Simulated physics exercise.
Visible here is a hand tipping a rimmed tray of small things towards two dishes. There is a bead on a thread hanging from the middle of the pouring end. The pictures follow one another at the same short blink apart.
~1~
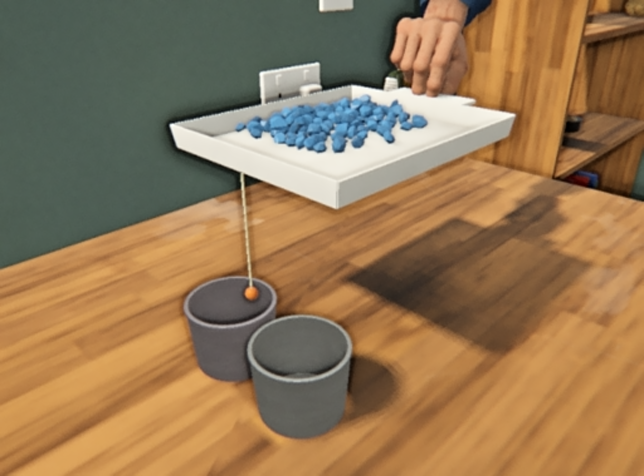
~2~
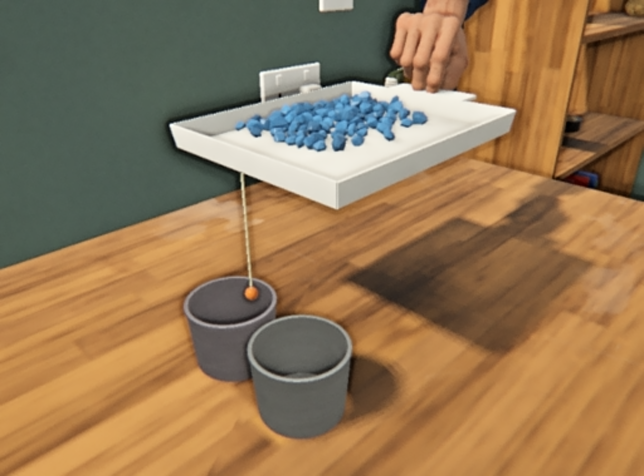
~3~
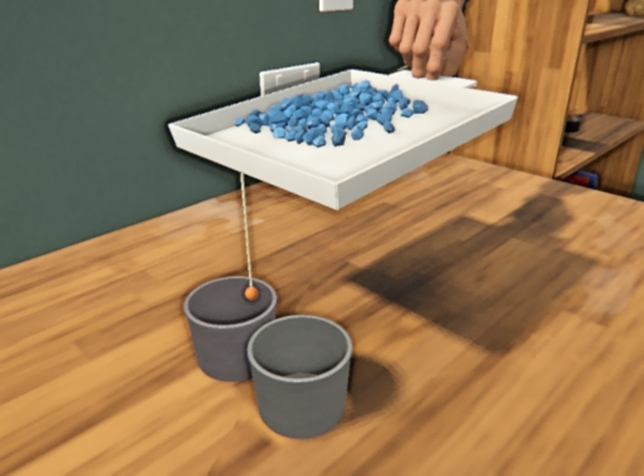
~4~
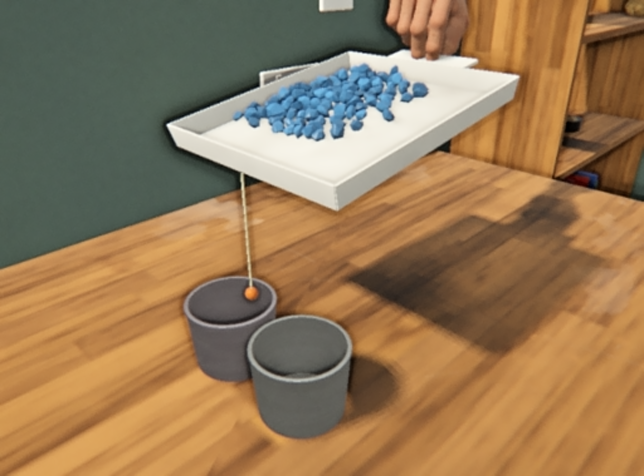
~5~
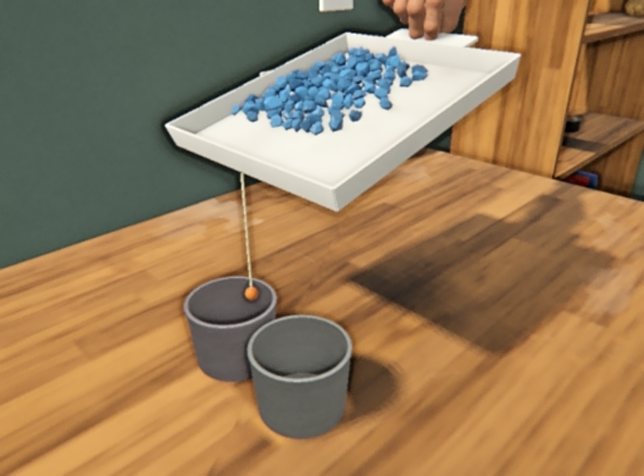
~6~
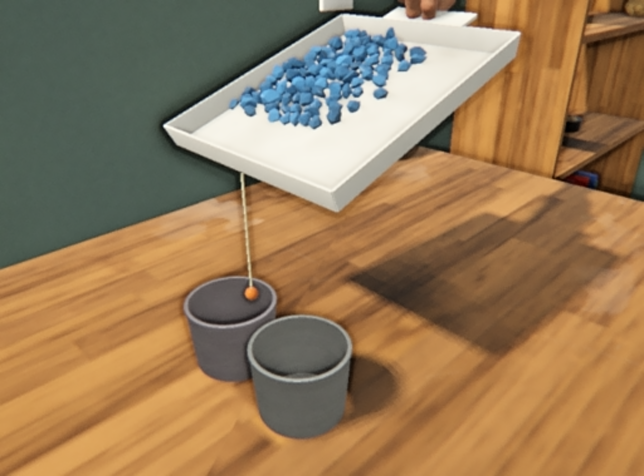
A white rimmed tray holding small blue stones is raised at its far side by a hand, tilting gradually steeper toward two grey cups on a wooden surface, while an orange bead hangs still on a thread.
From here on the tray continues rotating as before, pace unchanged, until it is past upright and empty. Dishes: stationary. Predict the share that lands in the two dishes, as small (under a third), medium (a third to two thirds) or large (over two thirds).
Small.
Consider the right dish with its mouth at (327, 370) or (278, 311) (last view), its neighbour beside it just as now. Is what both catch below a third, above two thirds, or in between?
For the first spot it's below one third, and for the next one it's under a third.
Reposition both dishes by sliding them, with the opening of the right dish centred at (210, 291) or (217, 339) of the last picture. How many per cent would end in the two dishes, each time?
I'd say about 10 percent, followed by about 60 percent.
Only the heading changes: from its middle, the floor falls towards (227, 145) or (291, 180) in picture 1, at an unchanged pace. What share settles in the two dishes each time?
The first comes to 10 %, while the second comes to 30 %.
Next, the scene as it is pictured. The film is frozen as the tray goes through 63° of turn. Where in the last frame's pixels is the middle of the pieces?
I'd put the middle of the pieces at roughly (226, 144).
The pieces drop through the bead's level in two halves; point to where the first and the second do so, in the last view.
First around (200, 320), afterwards around (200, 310).
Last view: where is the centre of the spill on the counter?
Roughly at pixel (146, 421).
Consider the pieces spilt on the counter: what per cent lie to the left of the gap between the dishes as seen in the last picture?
Share on the left: Near 90 %.
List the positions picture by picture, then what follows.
The first frame shows corners of the pouring end at (175, 125) and (337, 180), level; middle of the load at (340, 118), aquarium stones; left dish at (197, 342); right dish at (263, 395); bead on its thread at (252, 293).
The second frame shows corners of the pouring end at (175, 125) and (337, 180), level; middle of the load at (340, 115).
The third frame shows corners of the pouring end at (174, 124) and (336, 181), tipped barely, level across its low end; middle of the load at (339, 107).
The fourth frame shows corners of the pouring end at (172, 124) and (334, 183), tipped a little, level across its low end; middle of the load at (338, 95).
The fifth frame shows corners of the pouring end at (170, 124) and (333, 185), tipped a little, level across its low end; middle of the load at (336, 82).
The sixth frame shows corners of the pouring end at (169, 125) and (331, 188), tipped clearly, level across its low end; middle of the load at (333, 69); left dish at (197, 342); right dish at (263, 395).
Soon after the last picture, tray tipped steeply; most on the tray; a small part in the air.
A little later, tray tipped past a quarter turn; about half on the tray; a stray few in the right dish; about half outside both; a small part in the air.
Later still, tray tipped past a quarter turn; a small part in the right dish; a stray few in the left dish; most outside both.
At rest, tray tipped past a quarter turn; a small part in the right dish; a stray few in the left dish; most outside both.
